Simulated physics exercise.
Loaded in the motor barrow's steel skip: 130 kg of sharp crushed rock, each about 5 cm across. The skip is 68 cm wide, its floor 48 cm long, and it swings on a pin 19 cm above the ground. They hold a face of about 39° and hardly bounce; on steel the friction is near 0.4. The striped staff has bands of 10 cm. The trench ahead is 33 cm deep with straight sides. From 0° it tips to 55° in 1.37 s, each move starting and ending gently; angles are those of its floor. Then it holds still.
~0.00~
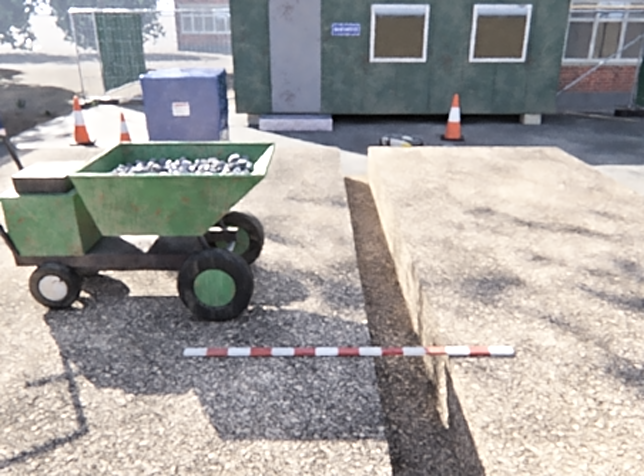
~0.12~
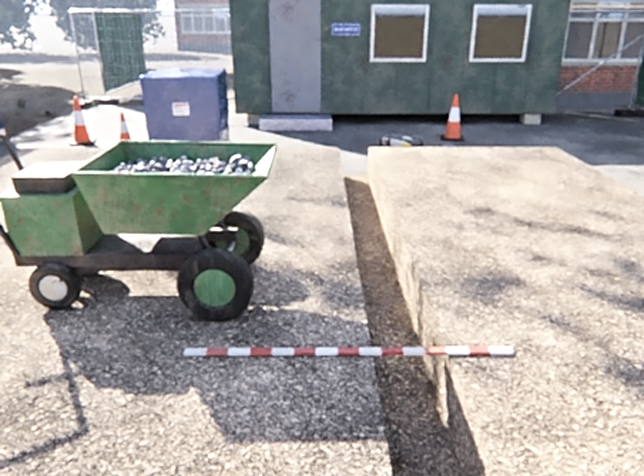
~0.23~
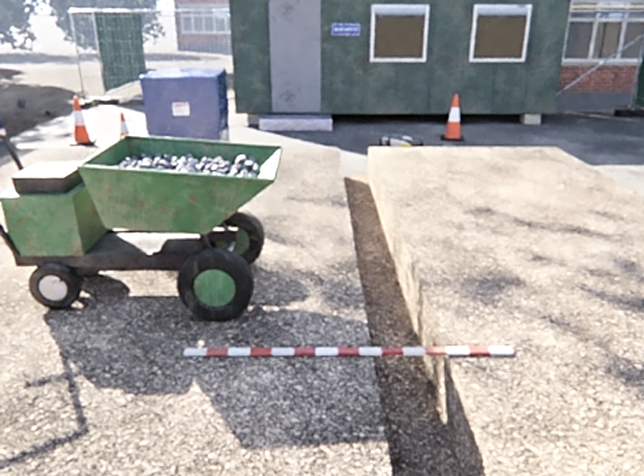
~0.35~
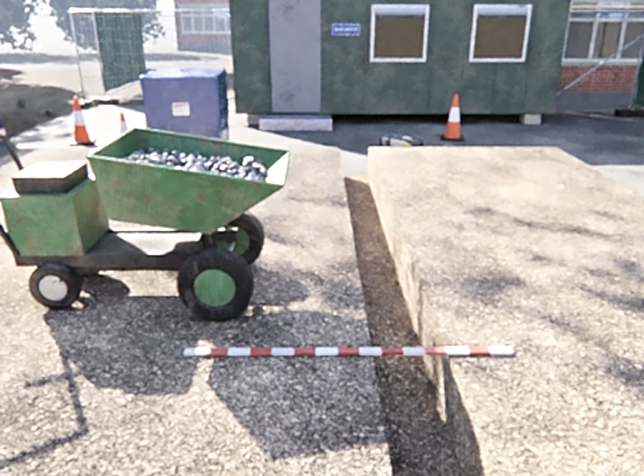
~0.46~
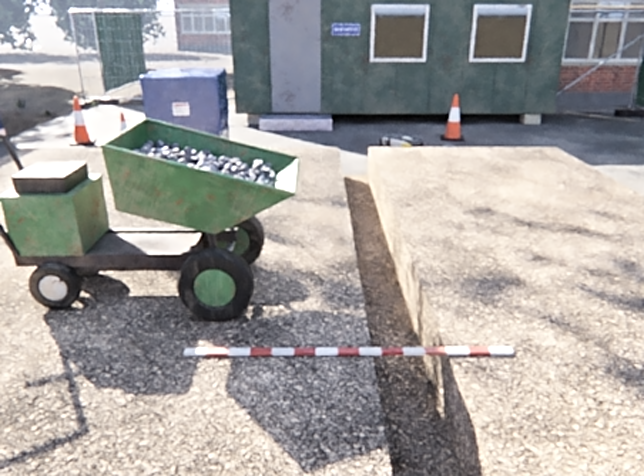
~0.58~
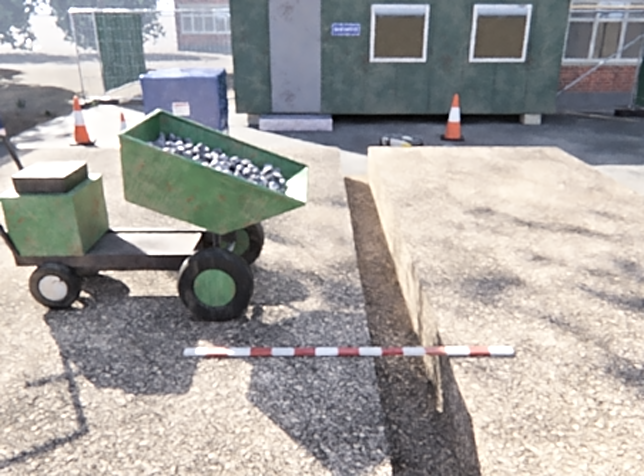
Green motor barrow's stone-filled skip slowly tilting forward to the right, its rear rising, beside a trench and a red-and-white striped staff.
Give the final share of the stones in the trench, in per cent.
Some 19 per cent of it.
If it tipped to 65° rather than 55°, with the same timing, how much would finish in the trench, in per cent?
In that case some 80 per cent.
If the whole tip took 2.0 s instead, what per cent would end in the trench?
Then about 15 per cent.
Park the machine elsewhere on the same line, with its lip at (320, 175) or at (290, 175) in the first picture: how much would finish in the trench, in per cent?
First some 25, then 30 per cent.
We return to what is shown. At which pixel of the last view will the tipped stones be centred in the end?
Near (384, 338).
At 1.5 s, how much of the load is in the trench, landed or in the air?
About 0 per cent by then.
After 1.0 s the floor is at 47°; 100 % in the skip; the foremost stones are at (314, 225).
After 1.5 s the floor is at 55°; 99 % in the skip, 1 % short of the trench; the foremost stones are at (359, 271).
After 1.8 s the floor is at 55°; 90 % in the skip, 5 % short of the trench, 5 % in the trench; the foremost stones are at (402, 338).
After 3.8 s the floor is at 55°; 73 % in the skip, 7 % short of the trench, 19 % in the trench; the foremost stones are at (418, 341).
